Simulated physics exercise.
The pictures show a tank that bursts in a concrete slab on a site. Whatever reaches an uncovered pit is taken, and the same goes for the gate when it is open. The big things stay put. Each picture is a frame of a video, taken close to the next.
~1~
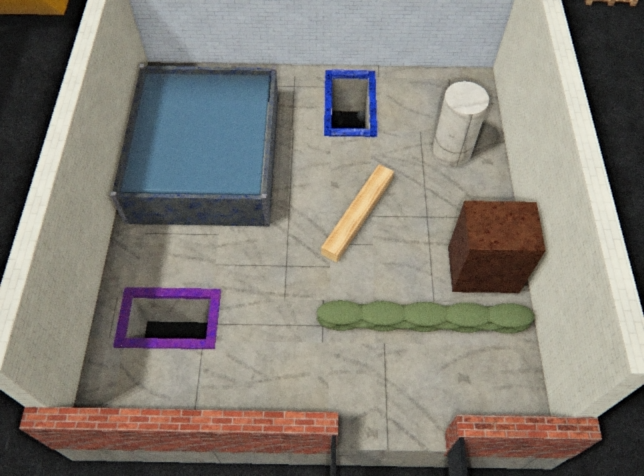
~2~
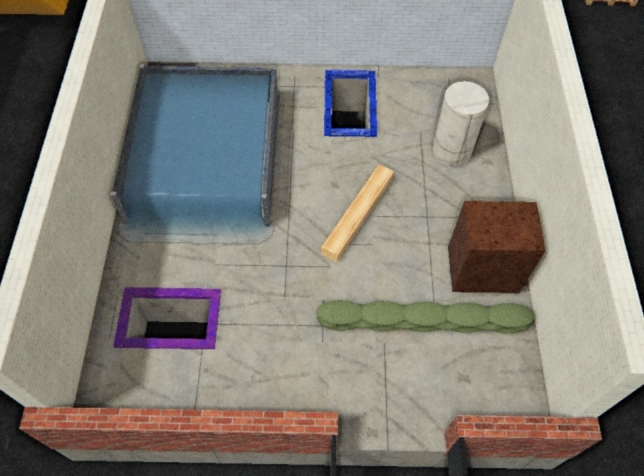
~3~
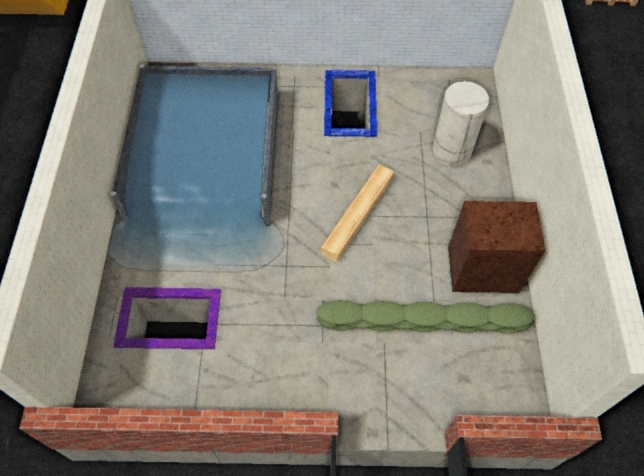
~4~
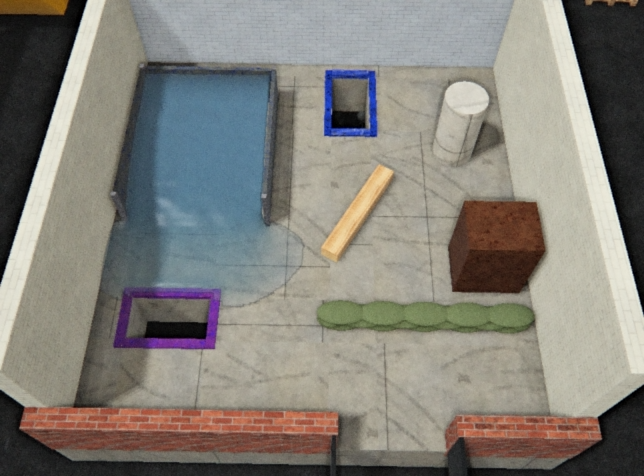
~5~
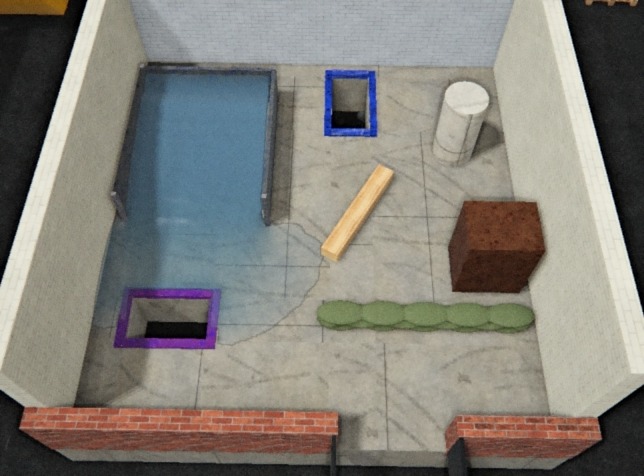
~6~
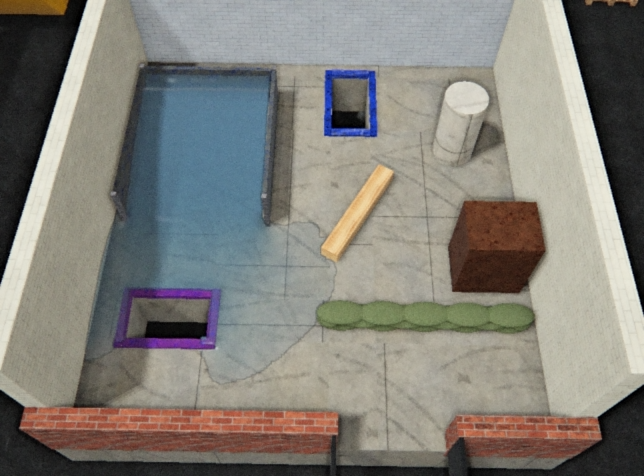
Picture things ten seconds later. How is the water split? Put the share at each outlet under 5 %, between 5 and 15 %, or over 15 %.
In order: The gate gets five to fifteen per cent; the purple pit gets in excess of fifteen per cent; the blue pit gets shy of five per cent.
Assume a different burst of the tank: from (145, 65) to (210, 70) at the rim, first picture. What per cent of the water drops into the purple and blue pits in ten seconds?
Purple 2 %, blue 30 %.
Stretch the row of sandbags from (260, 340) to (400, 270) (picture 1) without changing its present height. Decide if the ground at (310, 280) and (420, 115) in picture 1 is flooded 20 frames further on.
Going point by point, the first is waterlogged, the second unwetted.
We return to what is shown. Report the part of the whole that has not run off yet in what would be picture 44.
Around 54 in a hundred.
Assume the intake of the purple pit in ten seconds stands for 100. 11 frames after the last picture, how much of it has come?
That share would be near 55 %.
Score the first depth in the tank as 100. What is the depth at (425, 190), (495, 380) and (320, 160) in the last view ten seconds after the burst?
The three come to some 6, 10 and 4 per cent respectively.
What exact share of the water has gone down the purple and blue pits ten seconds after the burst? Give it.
Estimates: 40 % and 0 %.
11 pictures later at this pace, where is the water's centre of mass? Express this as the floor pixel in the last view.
That puts it at around (208, 245).
A moment on, water covers 30 % of the floor; the gate 0 %, the purple pit 12 %, the blue pit 0 %.
Next, water covers 35 % of the floor; the gate 1 %, the purple pit 22 %, the blue pit 0 %.
Then, water covers 45 % of the floor; the gate 3 %, the purple pit 33 %, the blue pit 0 %.
Later, water covers 65 % of the floor; the gate 6 %, the purple pit 39 %, the blue pit 0 %.
In the end, water covers 85 % of the floor; the gate 12 %, the purple pit 40 %, the blue pit 0 %.
